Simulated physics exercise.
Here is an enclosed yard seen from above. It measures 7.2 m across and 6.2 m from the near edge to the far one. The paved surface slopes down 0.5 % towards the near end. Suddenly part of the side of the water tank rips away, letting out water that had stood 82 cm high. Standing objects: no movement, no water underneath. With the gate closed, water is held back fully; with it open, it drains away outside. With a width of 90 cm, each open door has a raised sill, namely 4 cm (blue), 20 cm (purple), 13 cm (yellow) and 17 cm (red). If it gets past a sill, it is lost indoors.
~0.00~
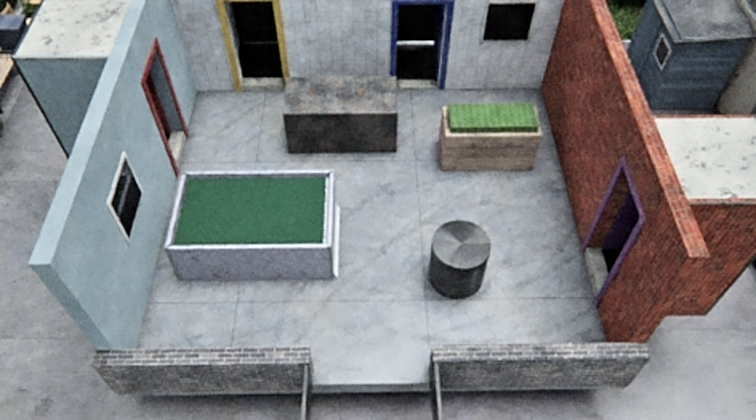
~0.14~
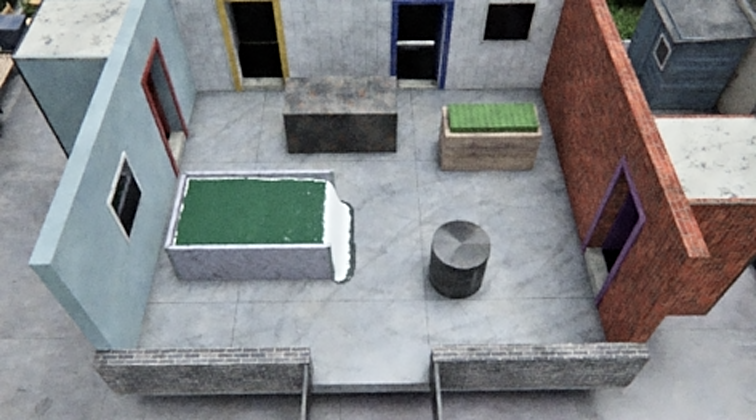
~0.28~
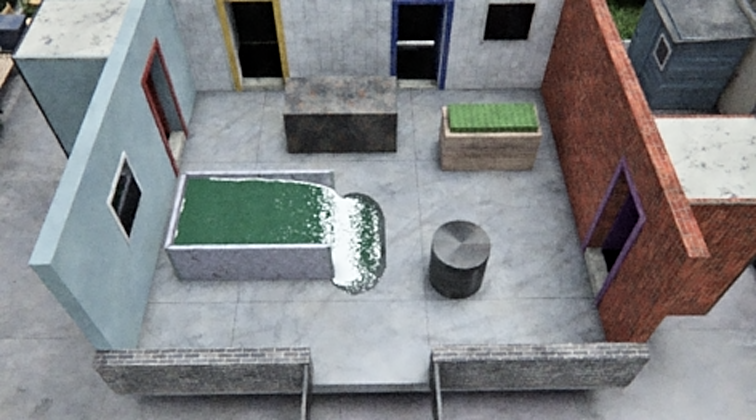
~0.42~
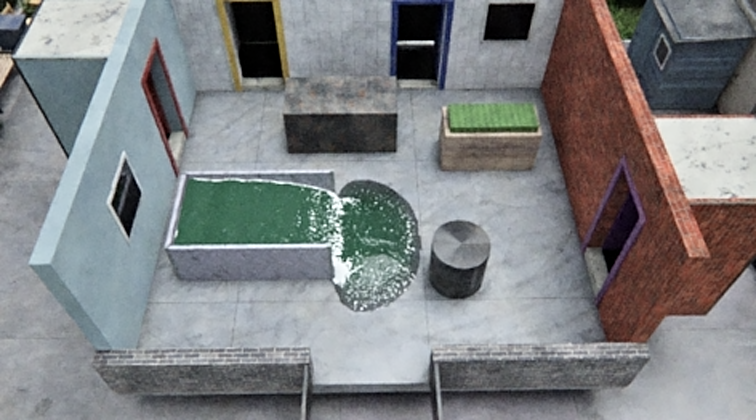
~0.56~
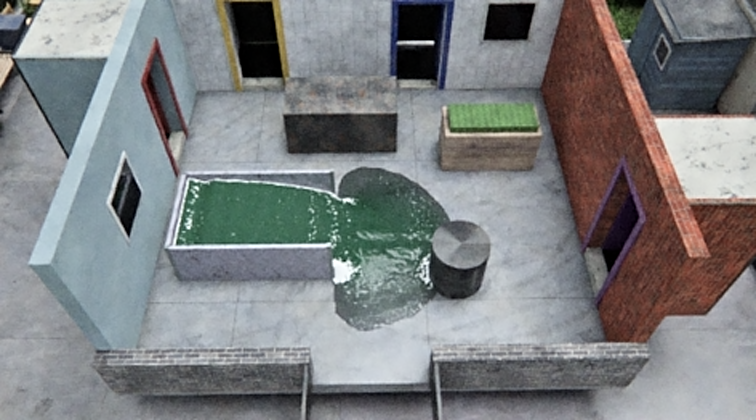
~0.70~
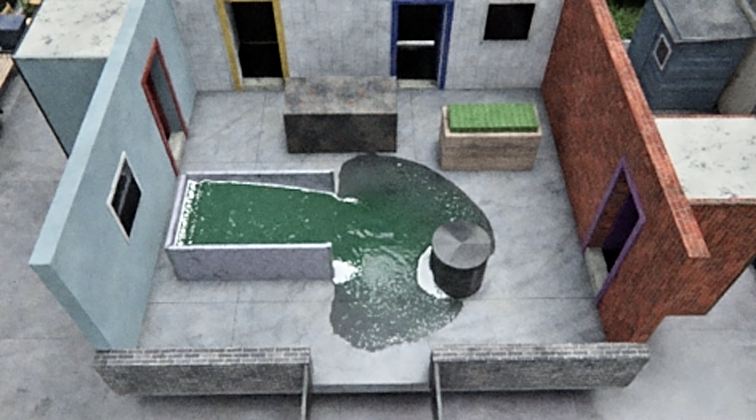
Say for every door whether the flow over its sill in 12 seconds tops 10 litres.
Result: Blue door - tops it; purple door - falls short; yellow door - falls short; red door - falls short.
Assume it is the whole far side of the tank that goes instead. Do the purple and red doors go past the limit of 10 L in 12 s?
Against the limit, the purple door stays within it and the red door exceeds it.
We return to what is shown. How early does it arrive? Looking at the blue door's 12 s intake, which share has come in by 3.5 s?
That works out near 45%.
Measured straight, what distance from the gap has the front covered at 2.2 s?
Roughly 5.2 m.
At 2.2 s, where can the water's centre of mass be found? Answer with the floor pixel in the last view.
Centre: Approx. (398, 237) px.
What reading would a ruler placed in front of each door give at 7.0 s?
Readings (cm): Blue = 4; purple = 12; yellow = 5; red = 0.
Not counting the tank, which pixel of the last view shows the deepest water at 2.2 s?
In the last picture, around (557, 173).
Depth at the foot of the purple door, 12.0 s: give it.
The depth there is around 5.0 cm.
After 1.4 s water covers 35 % of the floor and is deepest (44 cm) near (428, 265); blue door not reached, purple door 8 cm at the sill, 0 L in, yellow door not reached, red door not reached.
After 2.2 s water covers 45 % of the floor and is deepest (45 cm) near (557, 173); blue door 3 cm at the sill, 0 L in, purple door 15 cm at the sill, 0 L in, yellow door not reached, red door not reached.
After 3.5 s water covers 55 % of the floor and is deepest (30 cm) near (557, 173); blue door 8 cm at the sill, 23 L in, purple door 18 cm at the sill, 0 L in, yellow door not reached, red door not reached.
After 7.0 s water covers 85 % of the floor and is deepest (16 cm) near (570, 228); blue door 4 cm at the sill, 46 L in, purple door 12 cm at the sill, 3 L in, yellow door 5 cm at the sill, 0 L in, red door not reached.
After 12.0 s water covers 100 % of the floor and is deepest (12 cm) near (147, 306); blue door 4 cm at the sill, 53 L in, purple door 5 cm at the sill, 3 L in, yellow door 3 cm at the sill, 0 L in, red door 9 cm at the sill, 0 L in.
